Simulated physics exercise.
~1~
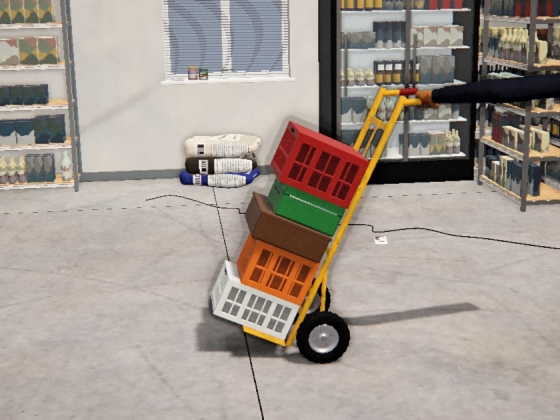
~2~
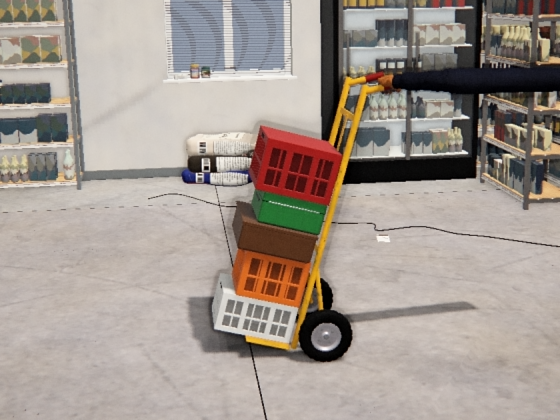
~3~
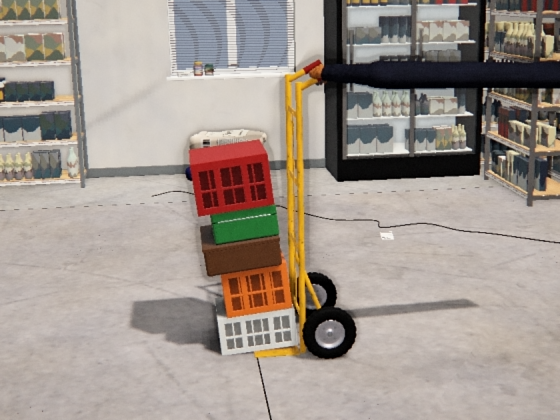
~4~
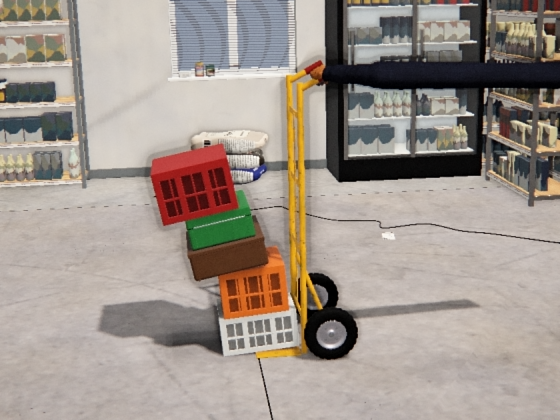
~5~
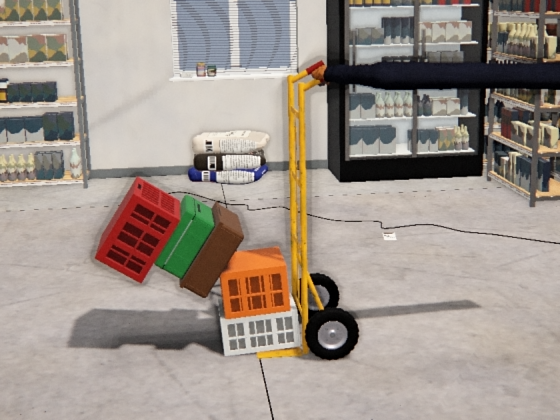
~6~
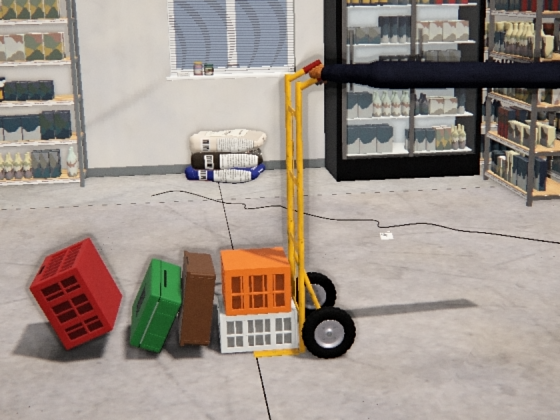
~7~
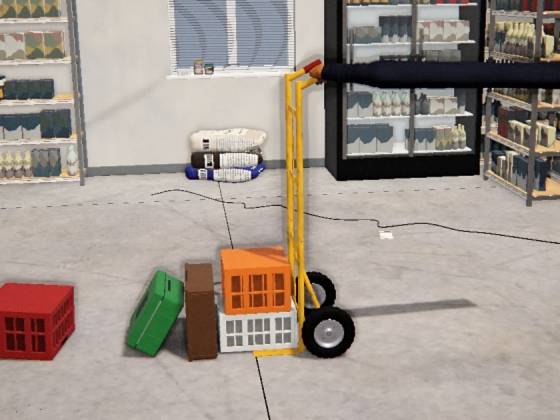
A dark-sleeved arm swung a yellow hand truck upright with five stacked containers on it, and the top three, red, green and brown, toppled off to the left onto the floor, while the orange and white crates stayed stacked on the truck.
